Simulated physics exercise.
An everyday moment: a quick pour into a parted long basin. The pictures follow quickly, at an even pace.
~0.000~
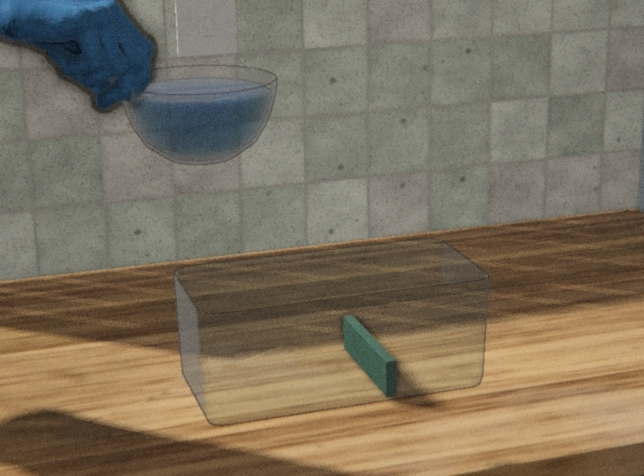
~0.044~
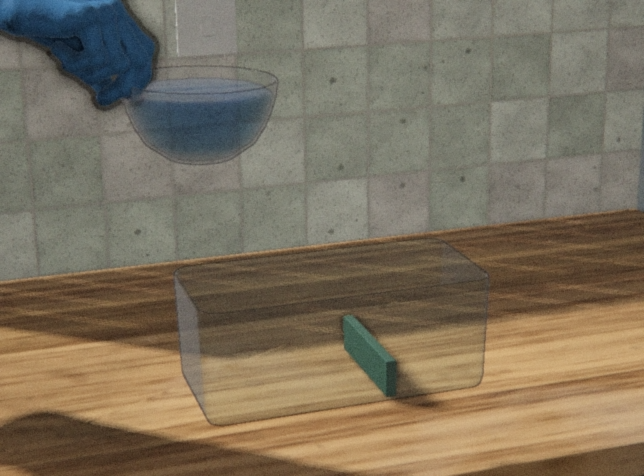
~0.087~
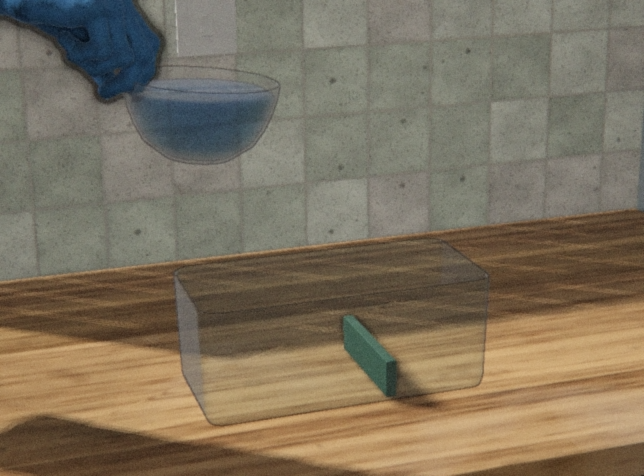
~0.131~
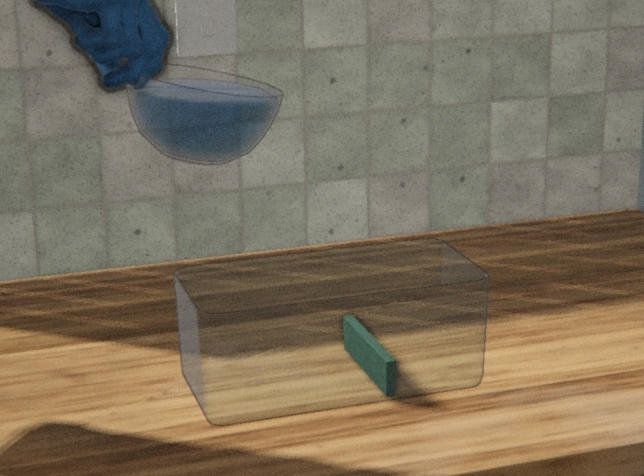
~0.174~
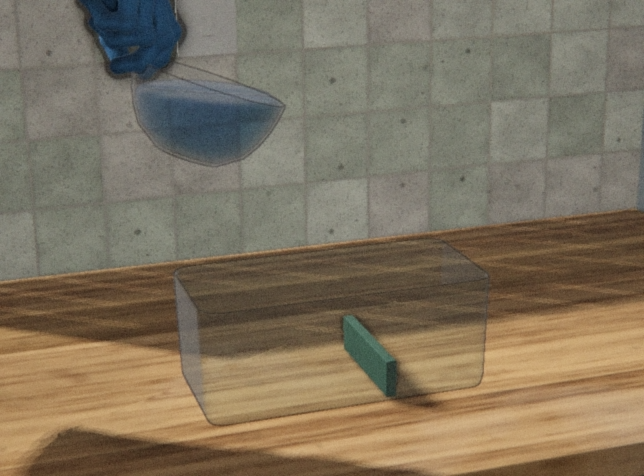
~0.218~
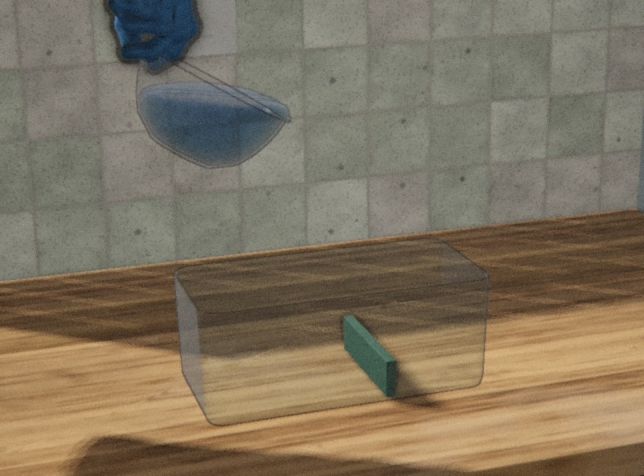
A blue-gloved hand at the upper left, holding a clear bowl of blue liquid, swings over and tips it gradually to the right, the liquid shifting toward the lowered rim. Below sits an empty, transparent long basin with a short green wall standing inside, on a sunlit wooden counter. The fixed, slightly raised view faces grey-green wall tiles, while a shadow shifts rightward along the counter's near edge.
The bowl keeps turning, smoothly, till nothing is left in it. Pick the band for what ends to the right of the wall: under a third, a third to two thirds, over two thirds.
It comes to not even a third.
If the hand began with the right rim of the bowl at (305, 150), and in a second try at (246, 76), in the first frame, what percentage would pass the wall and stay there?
About 25 and 15 per cent.
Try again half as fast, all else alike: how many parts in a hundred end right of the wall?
Roughly 35 in a hundred.
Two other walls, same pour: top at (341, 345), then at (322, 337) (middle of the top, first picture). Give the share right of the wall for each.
First some 50, then 75 per cent.
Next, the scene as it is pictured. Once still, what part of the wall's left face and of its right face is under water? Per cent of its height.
Left: 60 %. Right: 20 %.
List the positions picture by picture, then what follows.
The first picture shows tilt 0°; pouring edge (273, 76); surface from (124, 96) to (269, 85); the long basin's rim runs from (186, 293) to (465, 258); the wall's top is at (369, 339).
The second picture shows tilt 1°; pouring edge (274, 78); surface from (124, 95) to (269, 86).
The third picture shows tilt 6°; pouring edge (276, 83); surface from (126, 92) to (271, 90).
The fourth picture shows tilt 12°; pouring edge (279, 92); surface from (130, 90) to (274, 92).
The fifth picture shows tilt 21°; pouring edge (281, 104); surface from (134, 90) to (279, 97).
The sixth picture shows tilt 31°; pouring edge (281, 119); surface from (140, 93) to (278, 108); 5 per cent is over the edge.
By 0.47 s the tilt is 88° and 22 per cent is still to pour, 18 is left of the wall and 2 right of it.
By 0.66 s the tilt is 94° and 2 per cent is still to pour, 72 is left of the wall and 16 right of it.
By 0.85 s the tilt is 94° and 0 per cent is still to pour, 80 is left of the wall and 16 right of it.
By 1.06 s the tilt is 94° and 0 per cent is still to pour, 80 is left of the wall and 17 right of it.
At rest 80 per cent lies left of the wall, 16 right of it and 3 outside.
